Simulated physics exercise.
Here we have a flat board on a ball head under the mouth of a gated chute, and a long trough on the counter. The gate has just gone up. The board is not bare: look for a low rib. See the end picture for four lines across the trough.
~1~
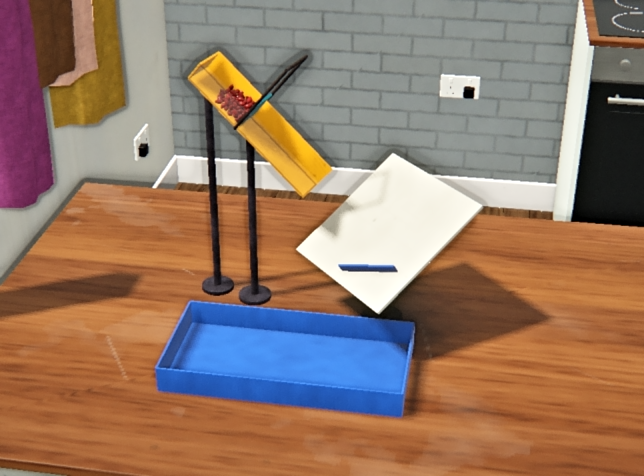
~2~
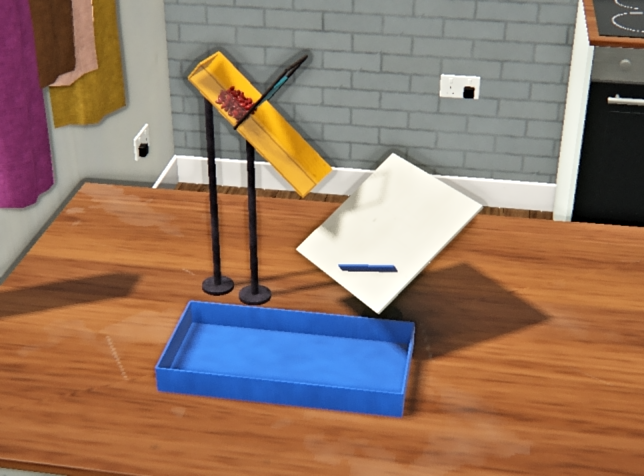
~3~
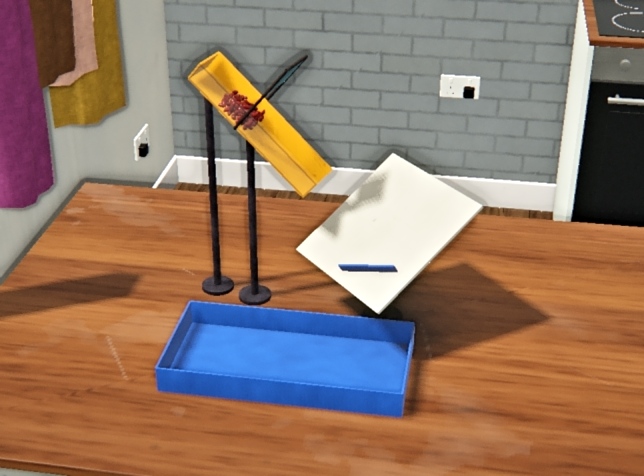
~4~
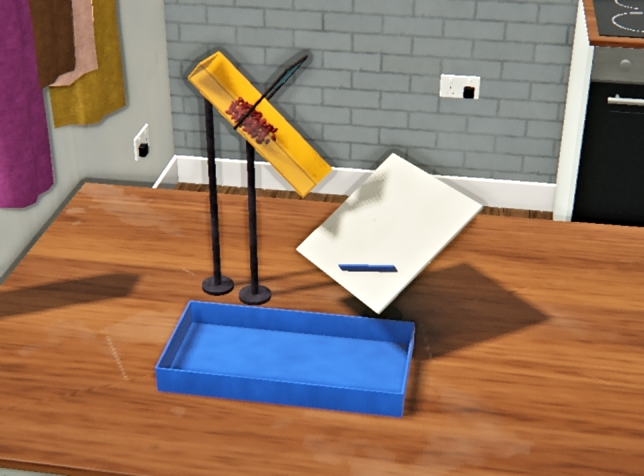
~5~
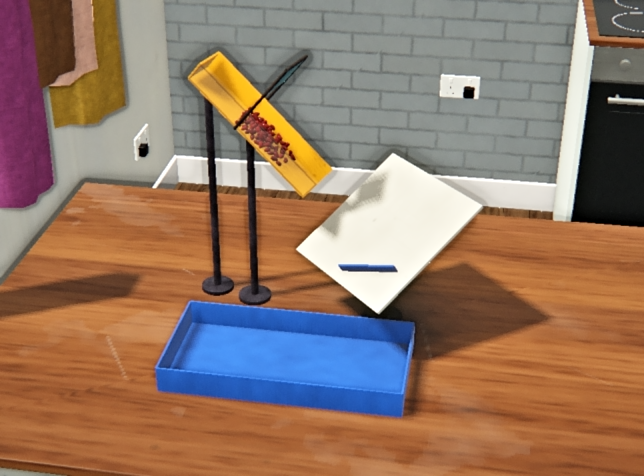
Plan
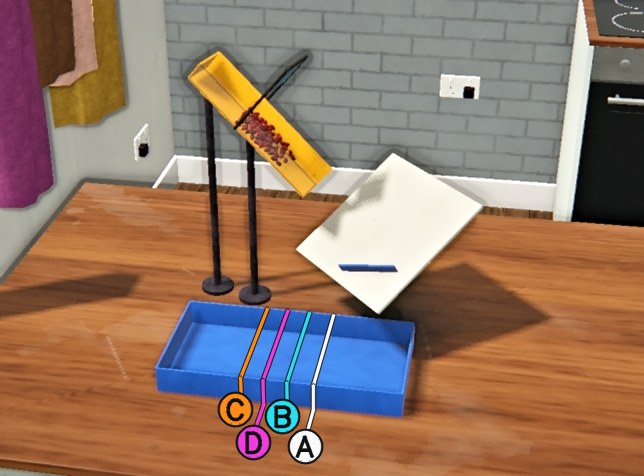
On a wooden counter in a kitchen, a small heap of dark red beans sits high in a sloping yellow chute on black stands, above a tilted white board with a short blue rib and an empty blue trough. The beans slide down the chute, stretching into a longer, looser patch nearer its lip.
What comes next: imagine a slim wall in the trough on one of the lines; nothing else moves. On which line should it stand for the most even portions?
Line B.
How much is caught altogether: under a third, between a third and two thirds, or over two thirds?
About that: Between a third and two thirds.
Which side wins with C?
Right.
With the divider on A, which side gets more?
Left.
On the marked copy, line A crosses the front rim at (313, 384); line B crosses the front rim at (287, 382); line C crosses the front rim at (240, 377); line D crosses the front rim at (263, 379).
If A is chosen, of what is caught, nearly all on the left of the divider, a small part on the right.
If B is chosen, of what is caught, about two thirds on the left of the divider, about a third on the right.
If C is chosen, of what is caught, none on the left of the divider, all on the right.
If D is chosen, of what is caught, a small part on the left of the divider, nearly all on the right.
